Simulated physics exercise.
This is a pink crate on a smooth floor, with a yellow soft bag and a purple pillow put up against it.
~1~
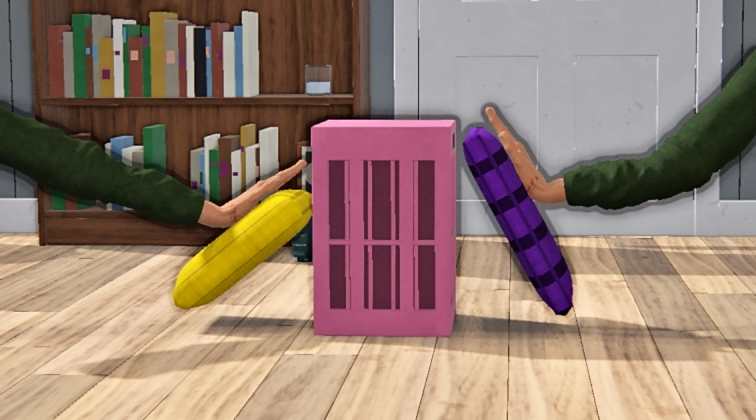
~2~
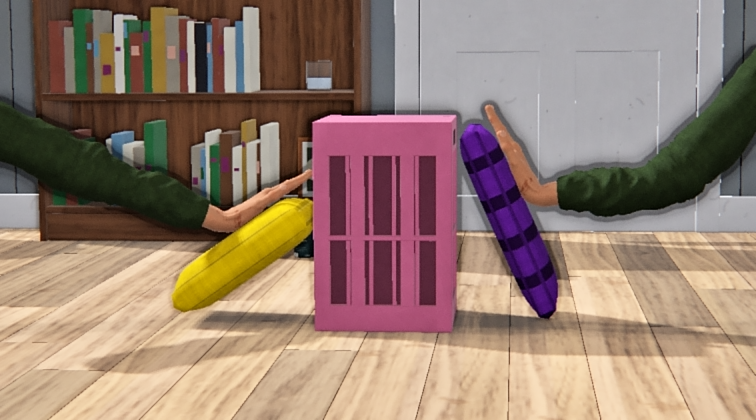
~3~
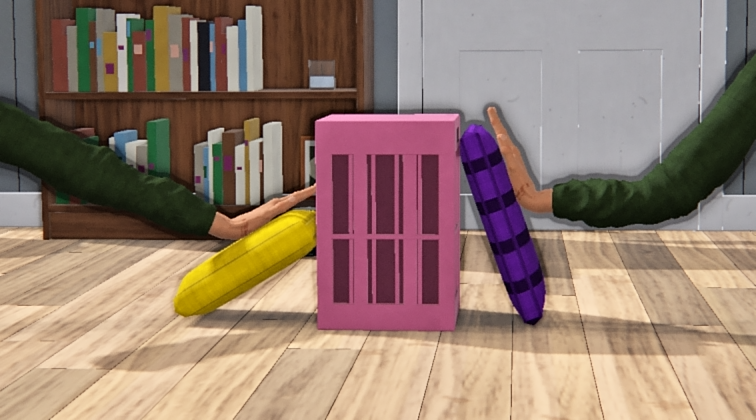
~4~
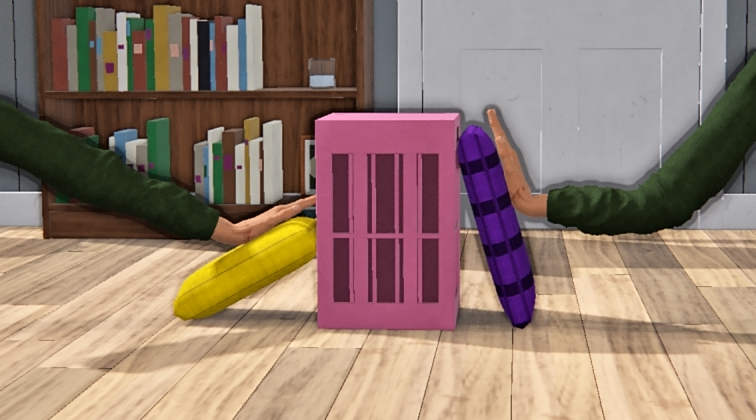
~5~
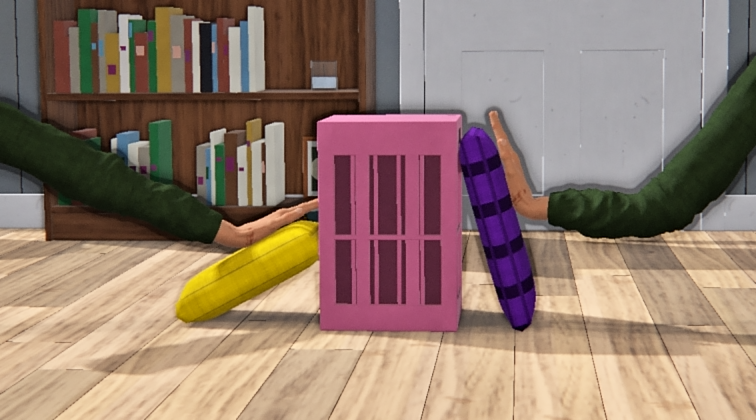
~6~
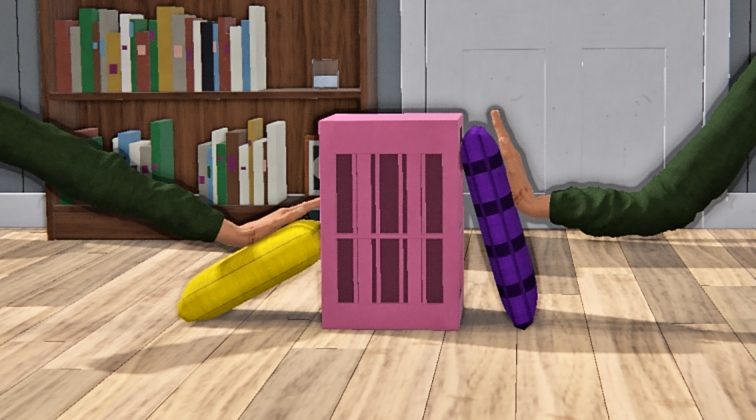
A purple pillow's lower end slides left across a pale wooden floor, seen from the front in a room with a bookcase and grey door. It leans at the right of a pink crate, with a yellow soft bag slanting at the left and a green-sleeved arm reaching in from each side. The pillow grows steeper, then barely changes, as the yellow bag's upper end dips, the crate edges right and the view shifts slightly.
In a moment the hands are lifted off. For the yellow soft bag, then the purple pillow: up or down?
In the end the yellow soft bag slides down flat; the purple pillow keeps leaning.
Then, 0.22 s after the last picture, soft bag slipping down near (253, 283); pillow leaning near (498, 225).
Then, 0.30 s after the last picture, soft bag flat on the floor near (253, 295); pillow leaning near (498, 225).
Then, 0.86 s after the last picture, soft bag flat on the floor near (247, 296); pillow leaning near (498, 225).
At rest, soft bag flat on the floor near (247, 296); pillow leaning near (498, 225). The yellow soft bag slips and lies down and the purple pillow holds its lean.
